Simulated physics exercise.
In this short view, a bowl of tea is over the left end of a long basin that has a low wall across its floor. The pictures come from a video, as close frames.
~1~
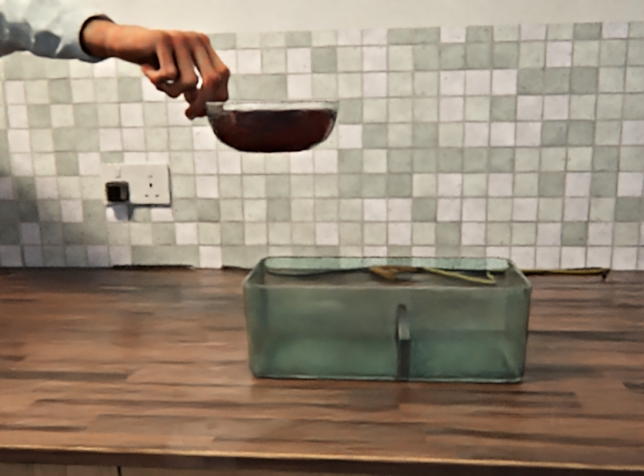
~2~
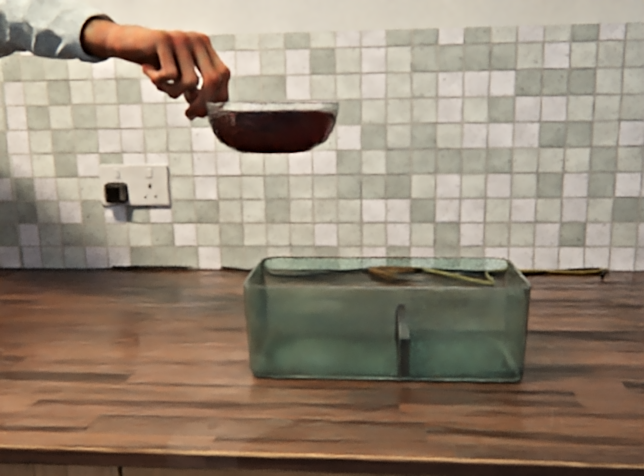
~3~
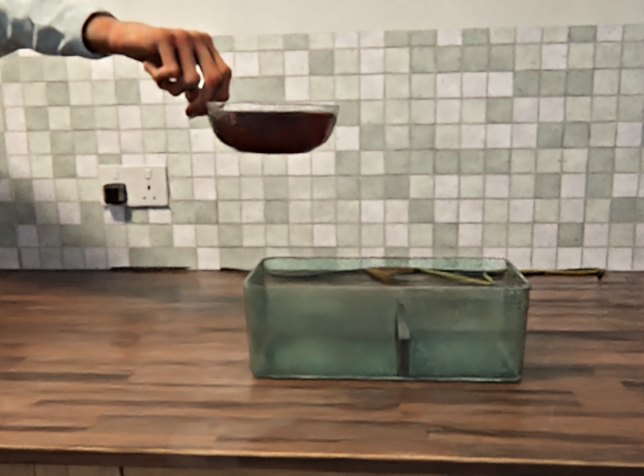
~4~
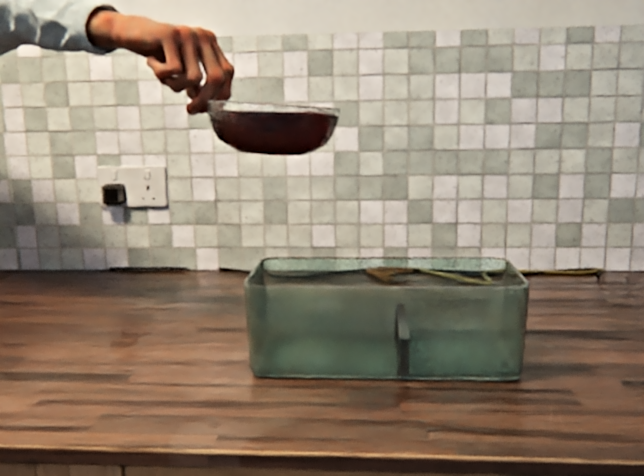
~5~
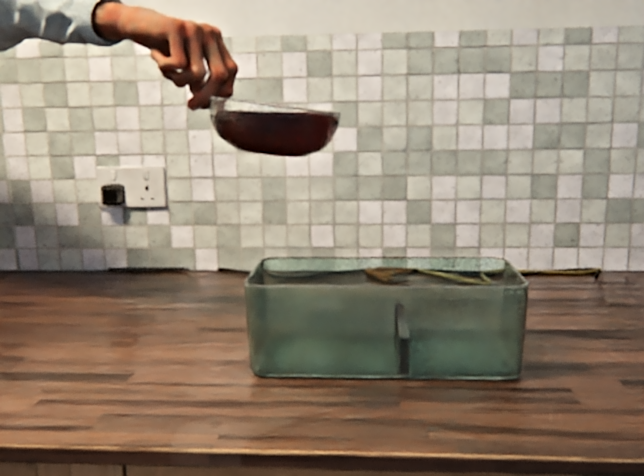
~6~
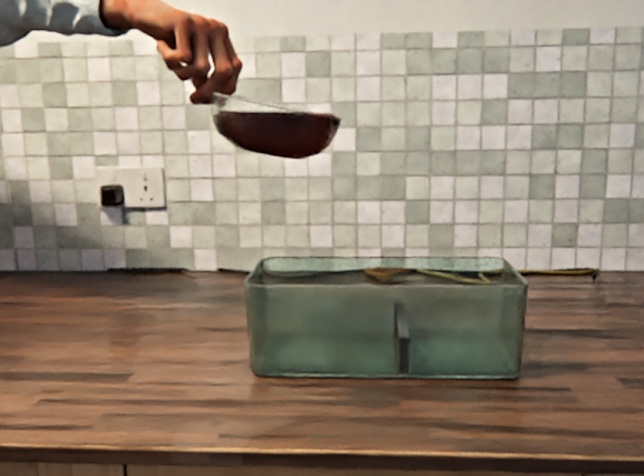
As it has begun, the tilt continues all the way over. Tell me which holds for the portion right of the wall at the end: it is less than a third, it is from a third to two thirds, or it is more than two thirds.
Middle of three bands.
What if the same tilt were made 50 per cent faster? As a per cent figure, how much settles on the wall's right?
Something like 35 percent.
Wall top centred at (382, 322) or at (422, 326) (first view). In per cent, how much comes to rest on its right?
Note: Roughly 70 % in case one, 15 % in case two.
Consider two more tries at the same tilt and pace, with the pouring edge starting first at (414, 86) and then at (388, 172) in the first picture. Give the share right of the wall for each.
90 and 80 in a hundred.
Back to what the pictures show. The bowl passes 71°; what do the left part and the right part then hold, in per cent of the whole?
About 10 per cent on the left and 25 on the right.
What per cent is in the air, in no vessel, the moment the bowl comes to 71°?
Something like 45 per cent of it.
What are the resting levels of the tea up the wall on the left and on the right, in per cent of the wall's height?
Left part: 30 per cent, right part: 40 per cent.
A moment on, the bowl is tipped part way and 21 per cent is still to pour, 11 is left of the wall and 25 right of it.
Next, the bowl is tipped right over and 0 per cent is still to pour, 50 is left of the wall and 47 right of it.
Then the bowl is tipped right over and 0 per cent is still to pour, 51 is left of the wall and 47 right of it.
Later the bowl is tipped right over and 0 per cent is still to pour, 51 is left of the wall and 47 right of it.
In the end 51 per cent lies left of the wall, 47 right of it and 2 outside.
